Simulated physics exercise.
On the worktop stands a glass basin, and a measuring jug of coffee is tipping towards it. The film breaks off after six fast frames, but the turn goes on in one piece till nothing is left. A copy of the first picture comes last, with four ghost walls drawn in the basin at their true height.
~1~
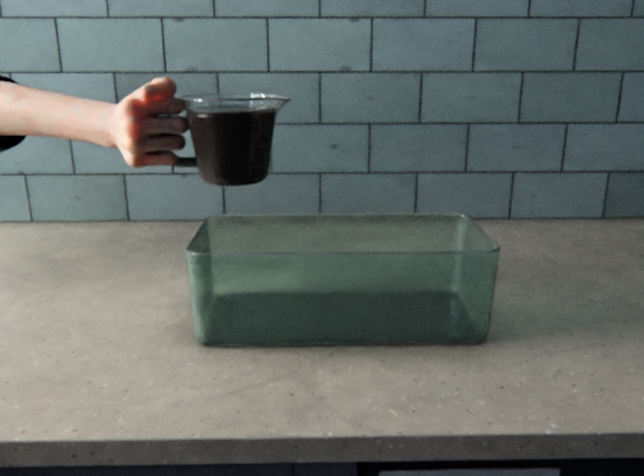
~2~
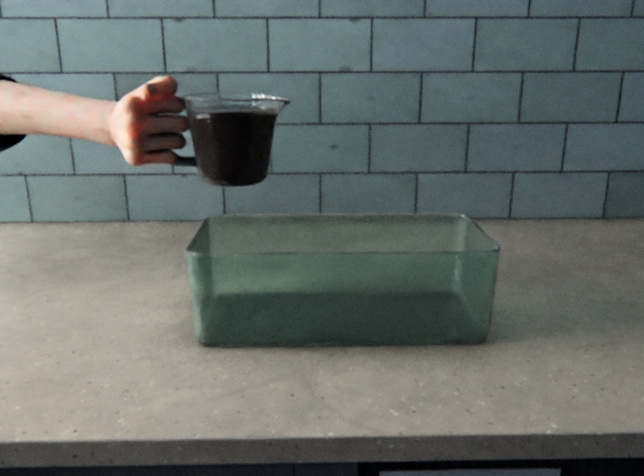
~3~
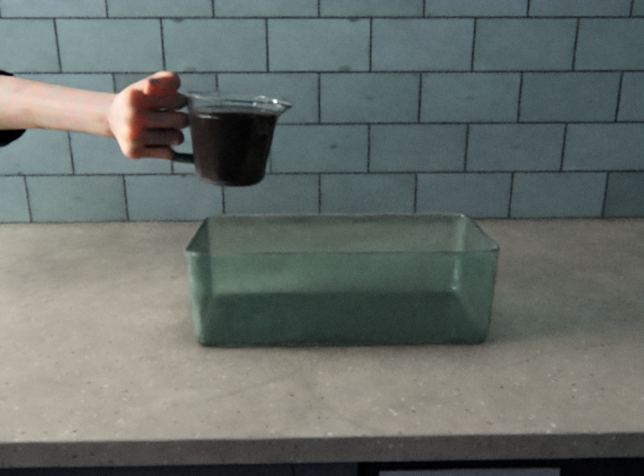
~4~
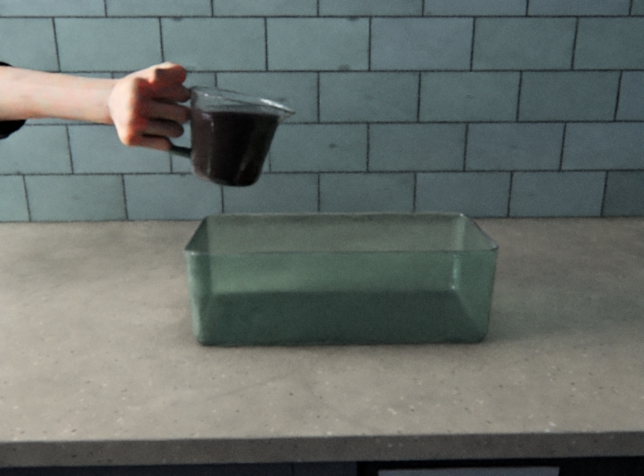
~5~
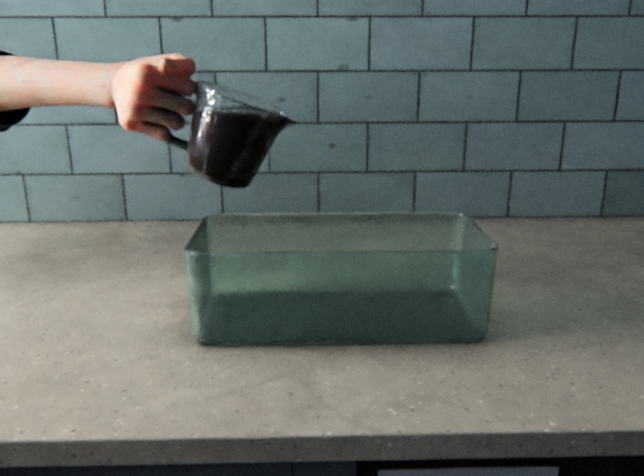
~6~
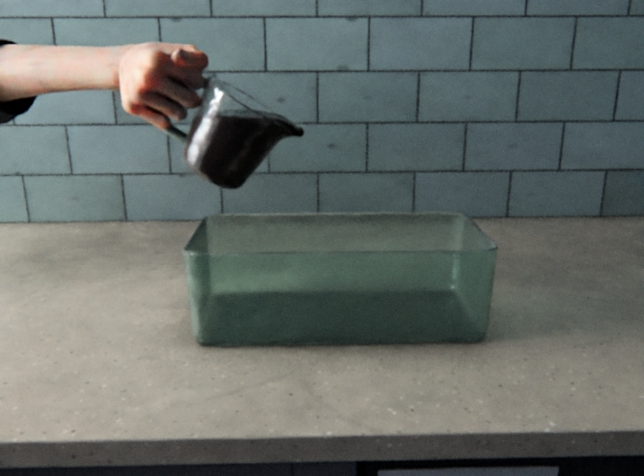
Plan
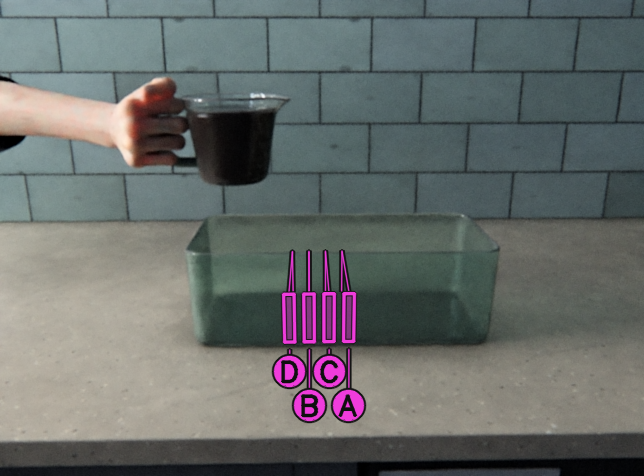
On a grey worktop against a blue-green tiled wall, a hand holds a glass jug of dark liquid above a rectangular glass basin, then tilts it gradually to the right until the liquid reaches over the lip.
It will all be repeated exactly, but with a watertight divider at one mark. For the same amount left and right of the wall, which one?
Position C.
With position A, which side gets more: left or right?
More ends on the left.
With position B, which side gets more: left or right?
The right one.
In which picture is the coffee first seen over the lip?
In picture 6.
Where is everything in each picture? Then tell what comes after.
In the first frame, upright, lip at (289, 99); basin from (195, 342) to (487, 339); nothing has left yet.
In the second frame, upright, lip at (290, 101); nothing has left yet.
In the third frame, tipped about 6°, lip at (292, 105); nothing has left yet.
In the fourth frame, tipped about 12°, lip at (295, 112); nothing has left yet.
In the fifth frame, tipped about 21°, lip at (298, 122); nothing has left yet.
In the sixth frame, tipped about 32°, lip at (299, 135); coffee is over the lip, down to (299, 135).
On the marked copy, A at (348, 349); B at (309, 349); C at (329, 349); D at (289, 349).
For position A, about 84 % ends left of the wall and 14 % right of it.
For position B, about 15 % ends left of the wall and 85 % right of it.
For position C, about 50 % ends left of the wall and 50 % right of it.
For position D, about 3 % ends left of the wall and 96 % right of it.
